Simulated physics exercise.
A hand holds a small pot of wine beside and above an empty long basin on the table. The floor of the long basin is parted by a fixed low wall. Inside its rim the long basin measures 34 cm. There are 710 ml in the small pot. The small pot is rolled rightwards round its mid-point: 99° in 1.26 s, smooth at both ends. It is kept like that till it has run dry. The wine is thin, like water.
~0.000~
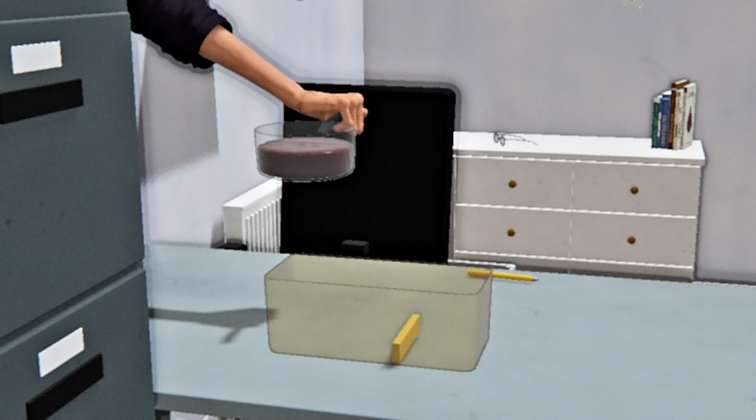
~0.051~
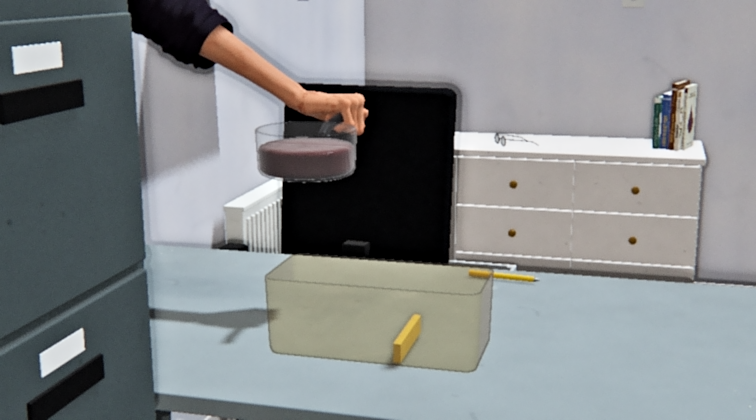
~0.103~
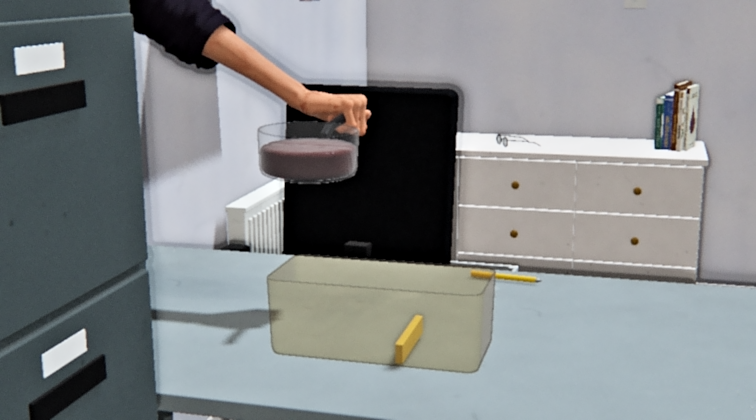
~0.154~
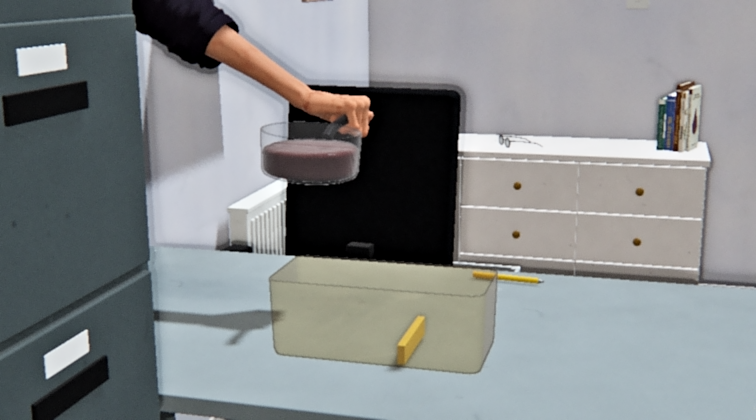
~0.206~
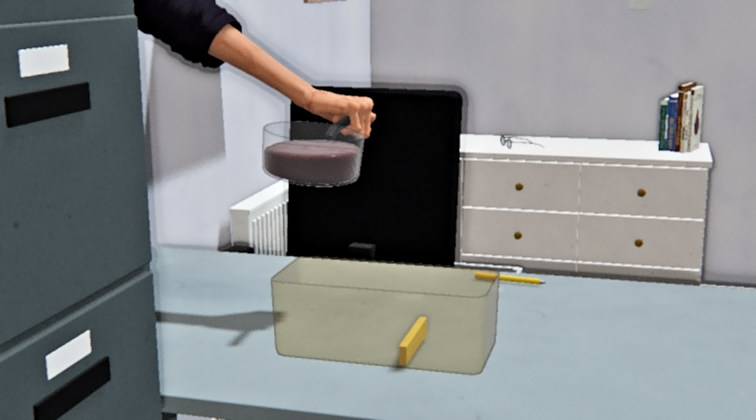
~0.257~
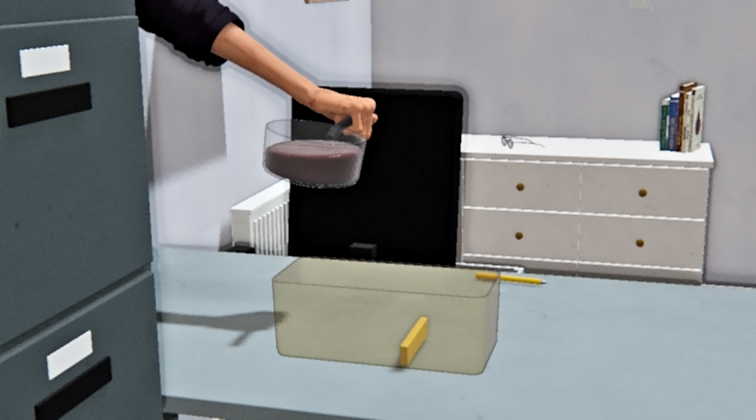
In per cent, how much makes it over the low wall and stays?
The far part has some 38 per cent.
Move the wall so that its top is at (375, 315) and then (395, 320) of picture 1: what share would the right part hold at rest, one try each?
In turn about 75 and 55 per cent.
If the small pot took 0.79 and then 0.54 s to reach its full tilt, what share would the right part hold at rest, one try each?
First 25, then 20 per cent.
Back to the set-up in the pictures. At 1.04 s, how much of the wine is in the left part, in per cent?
About 34 per cent.
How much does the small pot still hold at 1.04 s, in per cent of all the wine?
Some 14 per cent.
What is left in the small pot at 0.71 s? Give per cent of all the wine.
About 66 per cent.
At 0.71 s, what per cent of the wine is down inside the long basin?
Near 4 in a hundred.
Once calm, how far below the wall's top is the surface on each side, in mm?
Left about 16 mm, right about 14 mm.
After 0.71 s the tilt is 59° and 66 per cent is still to pour, 4 is left of the wall and 0 right of it.
After 1.04 s the tilt is 92° and 15 per cent is still to pour, 33 is left of the wall and 36 right of it.
After 1.38 s the tilt is 99° and 1 per cent is still to pour, 58 is left of the wall and 37 right of it.
After 1.76 s the tilt is 99° and 0 per cent is still to pour, 61 is left of the wall and 38 right of it.
In the end 61 per cent lies left of the wall, 38 right of it and 1 outside.
